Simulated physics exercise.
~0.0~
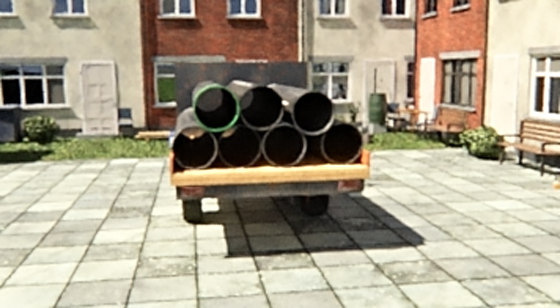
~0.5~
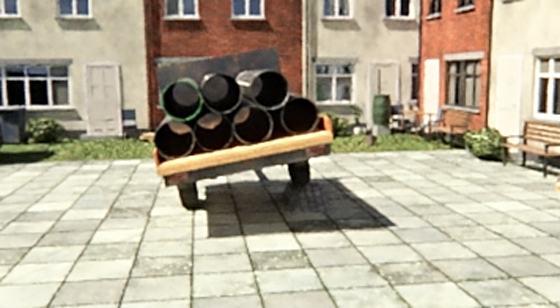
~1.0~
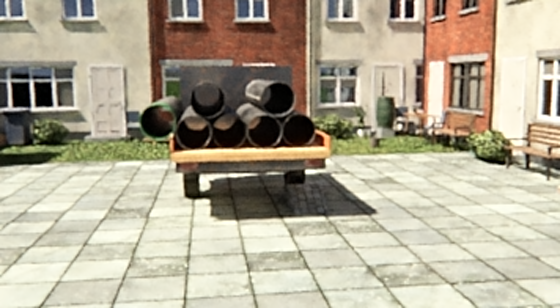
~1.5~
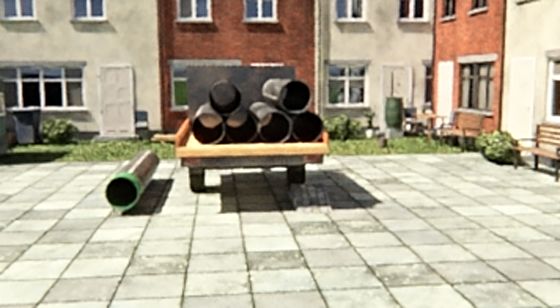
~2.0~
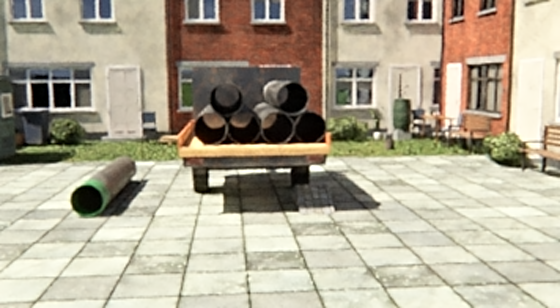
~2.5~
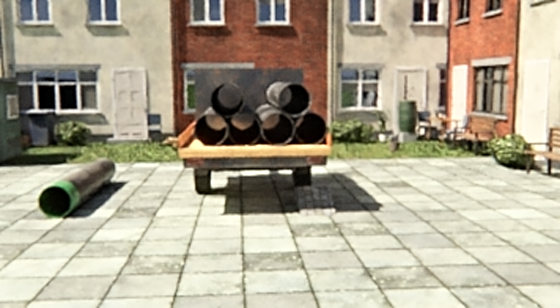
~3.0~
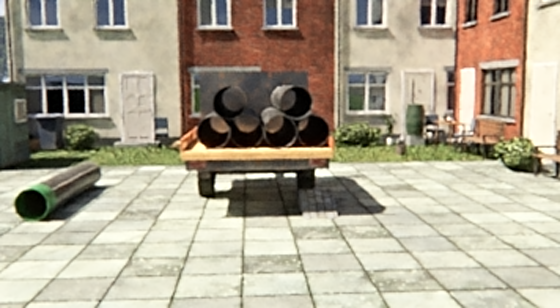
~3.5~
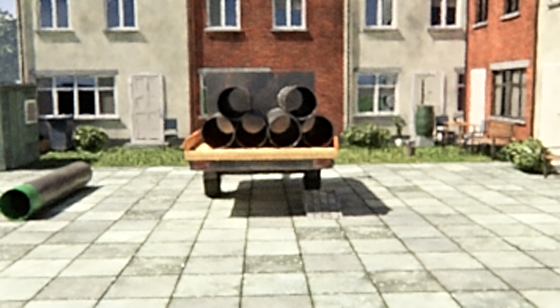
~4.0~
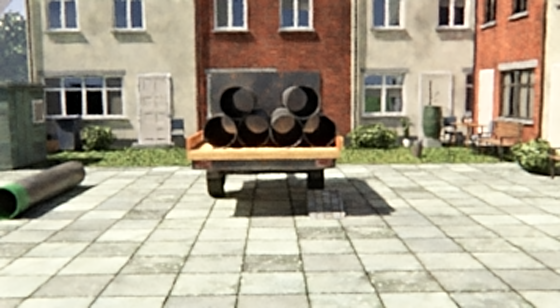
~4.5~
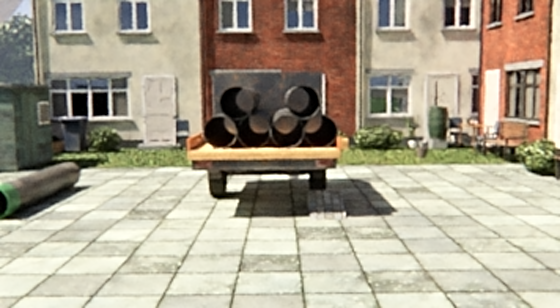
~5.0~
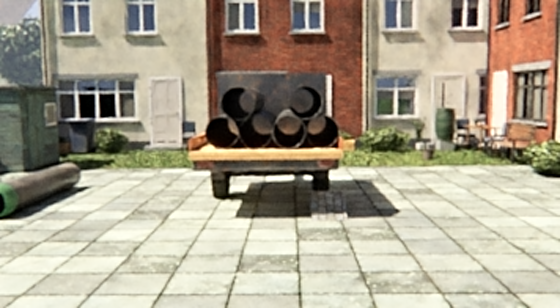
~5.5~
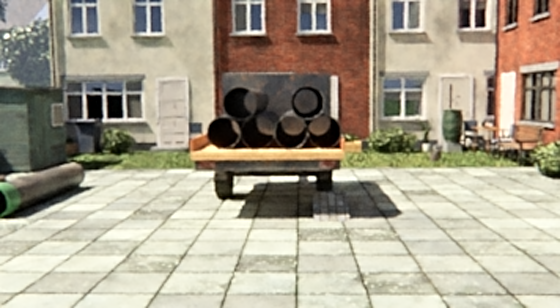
In a sunlit paved square before cream and red-brick houses, with a bench at the right, the view faces the rear of an orange-edged farm trailer. It carries seven loose pipes, all dark except a green-rimmed one at the upper left. The trailer tilts down to the left, then settles level, and the green-rimmed pipe drops over the left side. It lands on the paving and rolls away to the left as the view drifts slowly. The six dark pipes shift but stay aboard, and the fallen one comes to rest at the far left.
